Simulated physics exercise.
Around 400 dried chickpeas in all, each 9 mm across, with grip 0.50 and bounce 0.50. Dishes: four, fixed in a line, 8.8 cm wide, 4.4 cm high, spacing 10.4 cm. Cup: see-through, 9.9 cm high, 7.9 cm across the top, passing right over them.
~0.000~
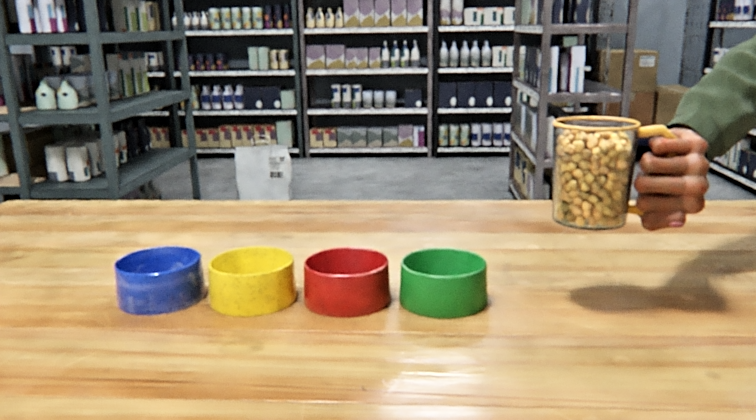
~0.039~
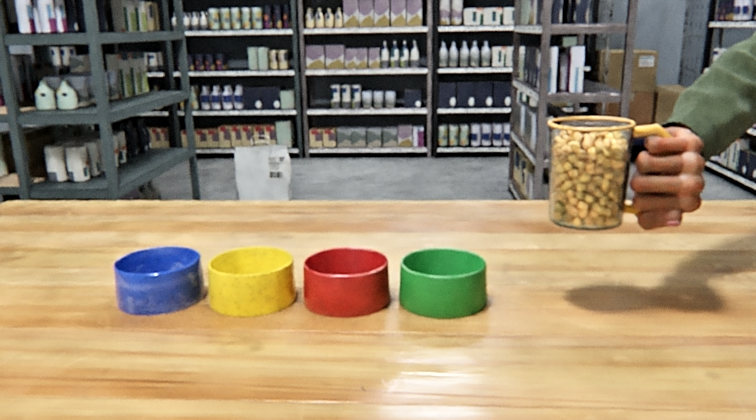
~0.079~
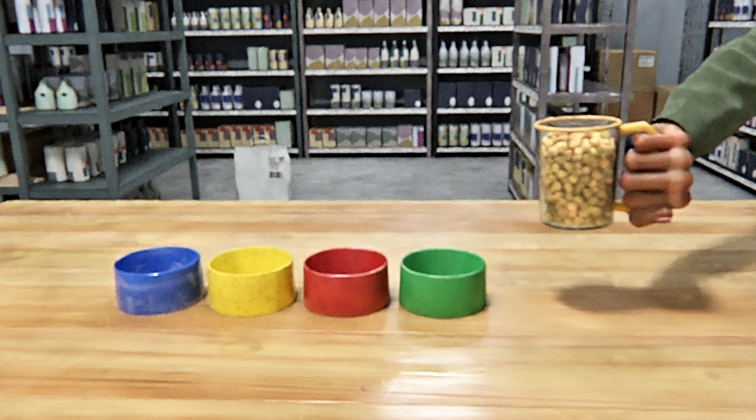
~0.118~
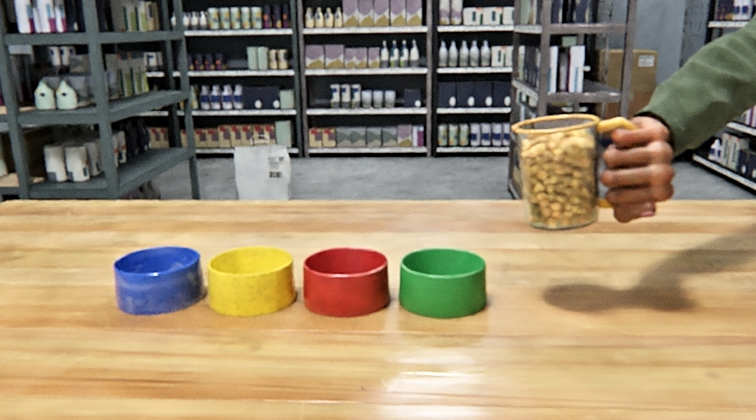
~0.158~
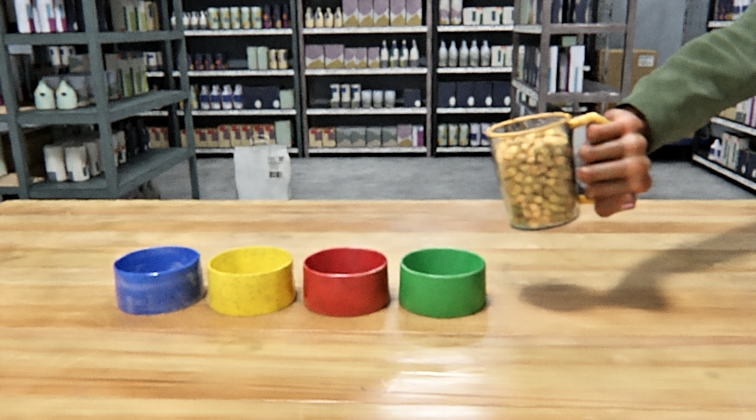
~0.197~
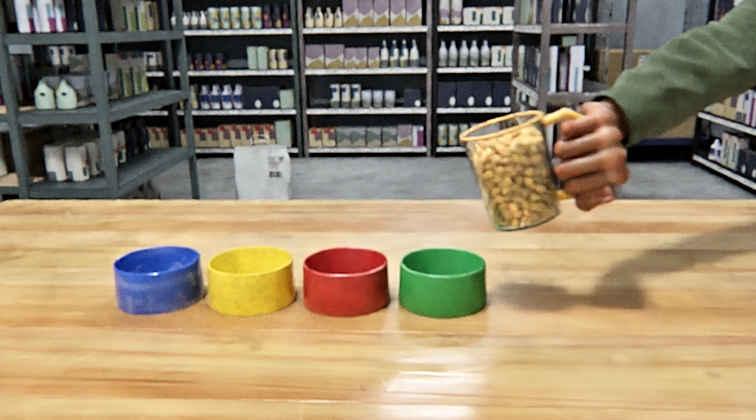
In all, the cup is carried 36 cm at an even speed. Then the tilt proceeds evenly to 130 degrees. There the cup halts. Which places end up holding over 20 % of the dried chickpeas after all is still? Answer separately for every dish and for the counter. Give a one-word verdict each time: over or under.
Result: Red: It should not get past the one-in-five mark, blue: It should get past the one-in-five mark, green: It should not get past the one-in-five mark, yellow: It should not get past the one-in-five mark, counter: It should get past the one-in-five mark.
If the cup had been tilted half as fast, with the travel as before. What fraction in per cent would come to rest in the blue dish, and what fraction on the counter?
Then: Blue 60; counter 40.
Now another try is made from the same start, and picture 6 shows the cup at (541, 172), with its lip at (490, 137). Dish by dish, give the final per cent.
Then red 0, blue 60, green 0, and yellow 10.
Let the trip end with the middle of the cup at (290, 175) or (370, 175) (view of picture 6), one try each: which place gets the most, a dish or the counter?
I'd expect yellow to win the first try and red the second.
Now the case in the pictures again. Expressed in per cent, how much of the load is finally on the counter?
35 %.
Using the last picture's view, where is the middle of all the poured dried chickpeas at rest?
My guess is close to (175, 287).
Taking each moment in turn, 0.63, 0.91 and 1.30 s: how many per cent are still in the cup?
About 100, 60, 0.
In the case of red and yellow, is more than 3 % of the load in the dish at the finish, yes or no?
Red: False, yellow: True.
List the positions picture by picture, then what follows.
Cup at (592, 172), tilt 0 degrees, lip at (555, 124), moved 0.0 cm; middle of the pieces at (595, 181); green dish at (443, 262); red dish at (346, 261); yellow dish at (251, 261); blue dish at (158, 260), in the first picture.
Cup at (588, 172), tilt 1 degrees, lip at (550, 124), moved 0.4 cm; middle of the pieces at (591, 181), in the second picture.
Cup at (577, 172), tilt 3 degrees, lip at (536, 126), moved 1.5 cm; middle of the pieces at (580, 180), in the third picture.
Cup at (559, 172), tilt 7 degrees, lip at (515, 129), moved 3.3 cm; middle of the pieces at (562, 180), in the fourth picture.
Cup at (536, 172), tilt 12 degrees, lip at (488, 134), moved 5.5 cm; middle of the pieces at (540, 180), in the fifth picture.
Cup at (514, 172), tilt 17 degrees, lip at (463, 138), moved 7.7 cm; middle of the pieces at (519, 179); green dish at (443, 262); red dish at (346, 261); yellow dish at (250, 260); blue dish at (157, 260). Its pace works out near 125 degrees a second; the hand travels 56 cm a second, in the sixth picture.
Then, at 0.63 s, tilt 72 degrees; cup holds 100 %.
After 0.91 s, tilt 107 degrees; cup holds 60 %, blue 30 %.
After 1.30 s, tilt 130 degrees; cup holds 0 %, blue 55 %, yellow 10 %.
At rest (1.9 s), red 0 %, blue 60 %, green 0 %, yellow 5 %, counter 35 %.
